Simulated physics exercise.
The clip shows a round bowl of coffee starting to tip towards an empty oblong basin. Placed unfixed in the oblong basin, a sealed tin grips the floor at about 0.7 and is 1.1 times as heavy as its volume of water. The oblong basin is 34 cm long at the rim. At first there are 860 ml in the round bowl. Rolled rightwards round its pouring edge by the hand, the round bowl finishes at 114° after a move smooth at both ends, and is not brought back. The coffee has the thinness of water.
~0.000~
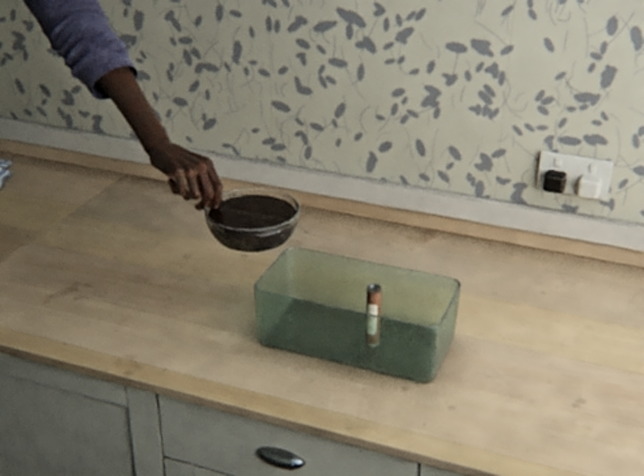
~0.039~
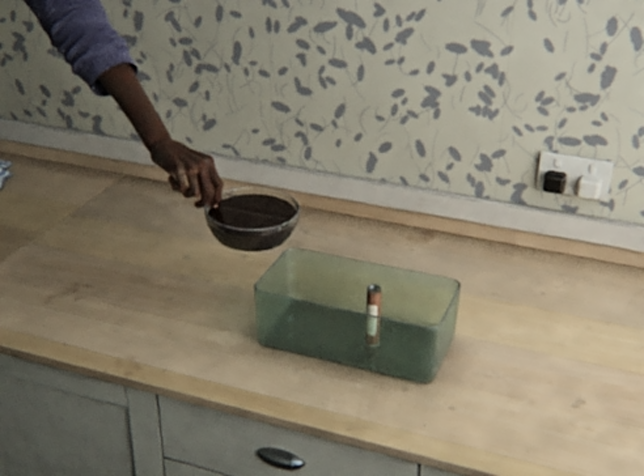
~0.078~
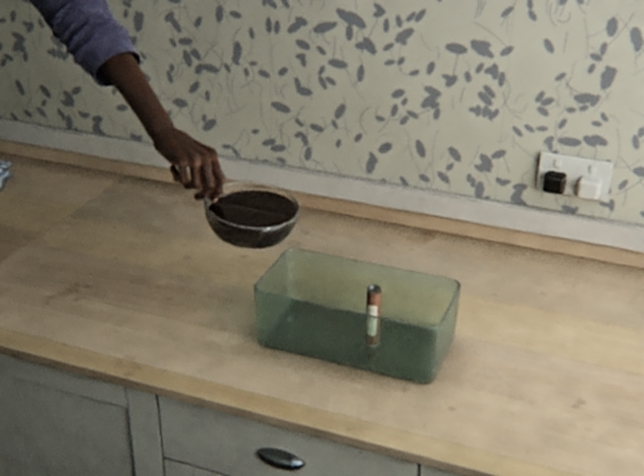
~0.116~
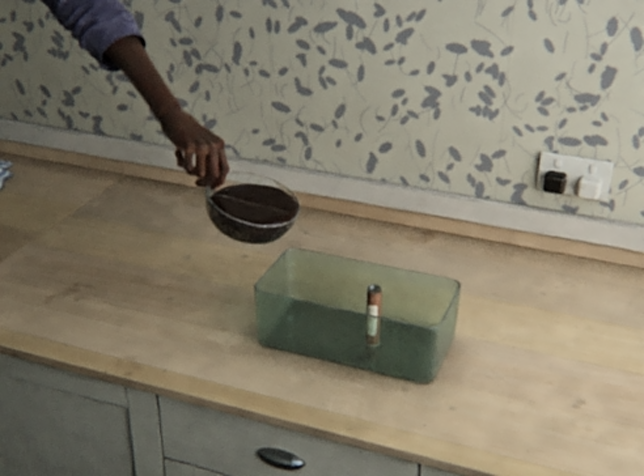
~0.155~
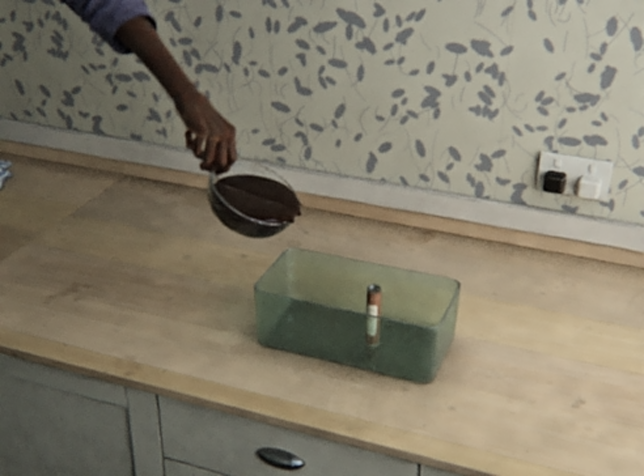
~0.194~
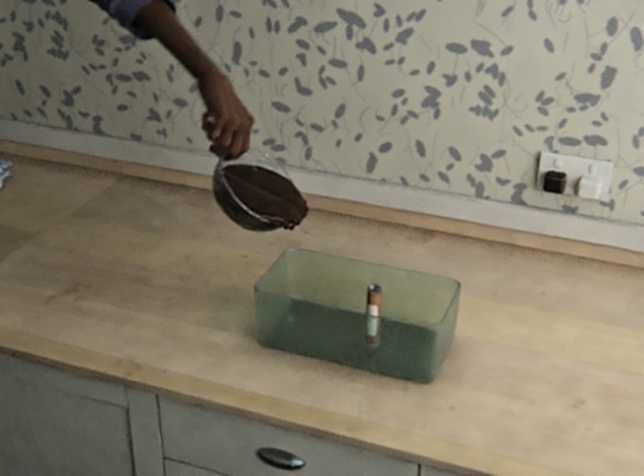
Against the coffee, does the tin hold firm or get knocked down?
It gets knocked down.
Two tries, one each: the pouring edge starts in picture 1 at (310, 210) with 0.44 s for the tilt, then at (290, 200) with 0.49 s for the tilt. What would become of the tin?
Try 1: Tipped over; try 2: Tipped over.
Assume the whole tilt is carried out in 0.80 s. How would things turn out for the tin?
It tumbles over, then.
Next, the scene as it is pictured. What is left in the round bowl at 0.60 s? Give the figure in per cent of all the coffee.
About 0 percent.
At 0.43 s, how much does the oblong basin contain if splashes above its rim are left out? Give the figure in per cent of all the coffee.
Close to 16 in a hundred.
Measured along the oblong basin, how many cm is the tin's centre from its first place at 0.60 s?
The tin is about 5 cm from where it started.
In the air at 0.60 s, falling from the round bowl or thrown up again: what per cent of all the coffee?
Estimate: Around 3 per cent.
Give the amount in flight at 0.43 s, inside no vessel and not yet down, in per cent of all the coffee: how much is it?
About 70 per cent.
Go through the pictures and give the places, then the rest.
In the first picture, tilt 0°; pouring edge (295, 217); surface from (214, 205) to (295, 220); the oblong basin's rim runs from (271, 268) to (451, 305); the tin's top is at (374, 290).
In the second picture, tilt 2°; pouring edge (295, 218); surface from (214, 204) to (295, 219).
In the third picture, tilt 7°; pouring edge (295, 218); surface from (214, 200) to (295, 216).
In the fourth picture, tilt 16°; pouring edge (295, 218); surface from (214, 192) to (296, 214); 1 per cent is over the edge.
In the fifth picture, tilt 27°; pouring edge (294, 218); surface from (216, 181) to (292, 211); 5 per cent is over the edge.
In the sixth picture, tilt 40°; pouring edge (294, 218); surface from (221, 168) to (282, 200); 9 per cent is over the edge.
By 0.43 s the tilt is 111° and 13 per cent is still to pour; the tin stands where it began.
By 0.60 s the tilt is 114° and 0 per cent is still to pour; the tin leans 59°.
By 0.78 s the tilt is 114° and 0 per cent is still to pour; the tin lies on its side.
By 0.98 s the tilt is 114° and 0 per cent is still to pour; the tin lies on its side.
At rest the tin lies on its side.
